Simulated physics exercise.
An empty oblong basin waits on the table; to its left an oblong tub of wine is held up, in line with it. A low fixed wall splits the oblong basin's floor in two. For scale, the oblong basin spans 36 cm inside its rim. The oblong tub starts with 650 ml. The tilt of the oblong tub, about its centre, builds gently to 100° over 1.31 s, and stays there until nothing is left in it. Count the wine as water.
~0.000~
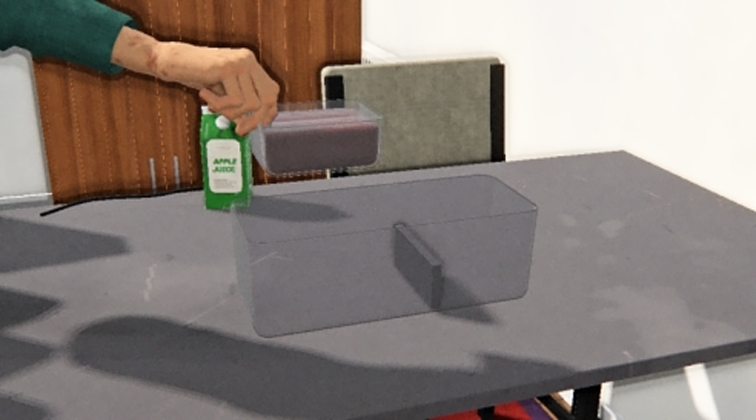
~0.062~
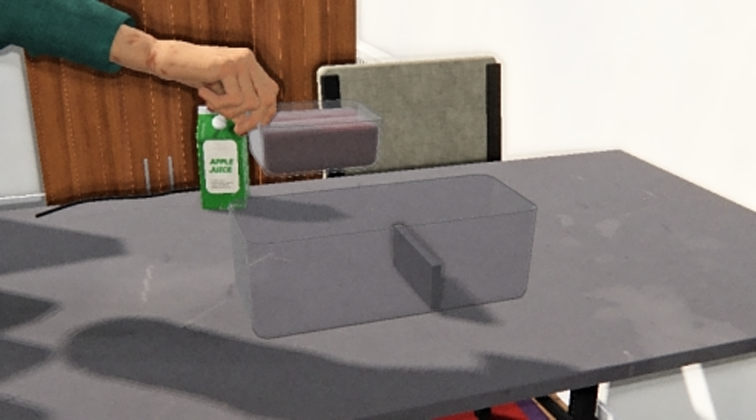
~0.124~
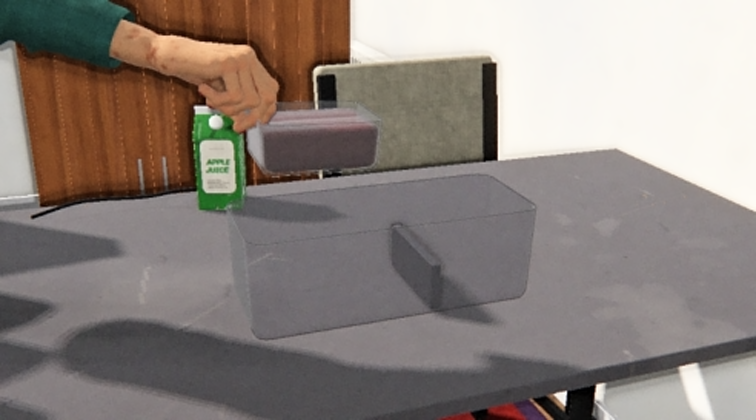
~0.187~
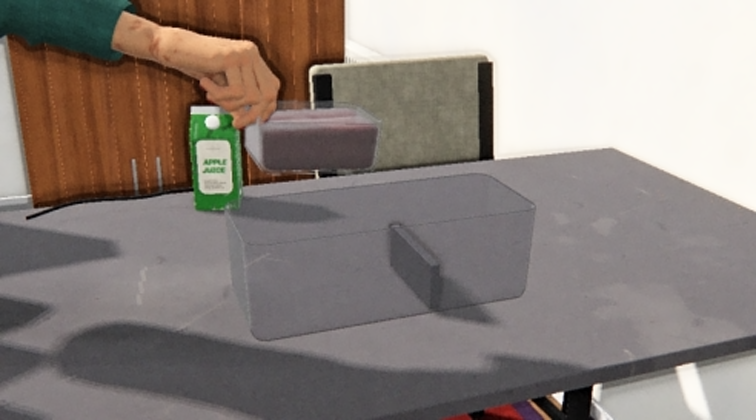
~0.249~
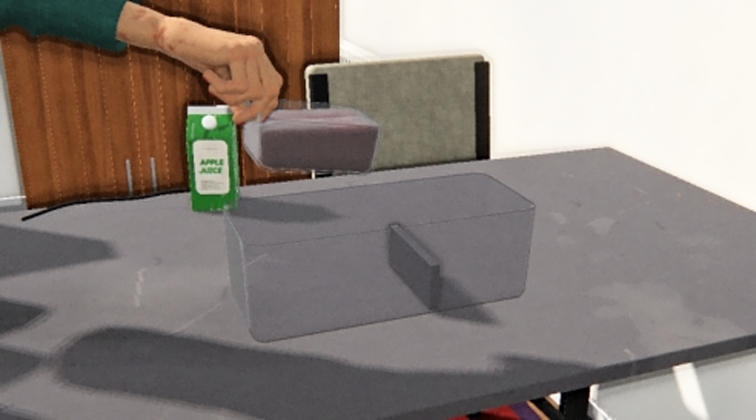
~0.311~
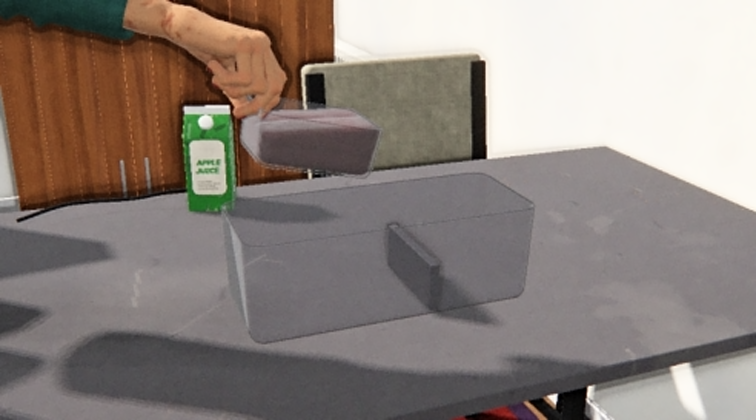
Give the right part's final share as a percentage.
The far part has some 48 per cent.
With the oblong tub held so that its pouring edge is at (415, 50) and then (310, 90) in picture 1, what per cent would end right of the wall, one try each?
In turn about 85 and 0 per cent.
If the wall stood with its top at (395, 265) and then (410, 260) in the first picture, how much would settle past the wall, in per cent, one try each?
In turn about 70 and 60 per cent.
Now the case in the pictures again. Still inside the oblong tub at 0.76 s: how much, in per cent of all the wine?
Some 34 per cent.
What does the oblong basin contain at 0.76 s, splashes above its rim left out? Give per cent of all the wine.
Near 38 in a hundred.
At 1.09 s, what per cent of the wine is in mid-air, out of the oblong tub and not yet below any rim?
Near 3 in a hundred.
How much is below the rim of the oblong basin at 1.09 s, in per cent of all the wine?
Near 90 in a hundred.
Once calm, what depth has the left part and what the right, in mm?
Left about 10 mm, right about 18 mm.
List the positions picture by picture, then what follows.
Tilt 0°; pouring edge (371, 111); surface from (256, 124) to (368, 117); the oblong basin's rim runs from (239, 223) to (515, 192); the wall's top is at (417, 245), in the first picture.
Tilt 1°; pouring edge (370, 111); surface from (254, 124) to (367, 116), in the second picture.
Tilt 2°; pouring edge (370, 112); surface from (253, 123) to (366, 116), in the third picture.
Tilt 5°; pouring edge (369, 115); surface from (253, 123) to (366, 117), in the fourth picture.
Tilt 9°; pouring edge (369, 118); surface from (253, 124) to (366, 116), in the fifth picture.
Tilt 13°; pouring edge (369, 122); surface from (251, 124) to (368, 117); 1 per cent is over the edge, in the sixth picture.
By 0.76 s the tilt is 63° and 34 per cent is still to pour, 13 is left of the wall and 24 right of it.
By 1.09 s the tilt is 93° and 7 per cent is still to pour, 42 is left of the wall and 48 right of it.
By 1.43 s the tilt is 100° and 0 per cent is still to pour, 51 is left of the wall and 48 right of it.
By 1.81 s the tilt is 100° and 0 per cent is still to pour, 52 is left of the wall and 48 right of it.
At rest 52 per cent lies left of the wall, 48 right of it and 0 outside.
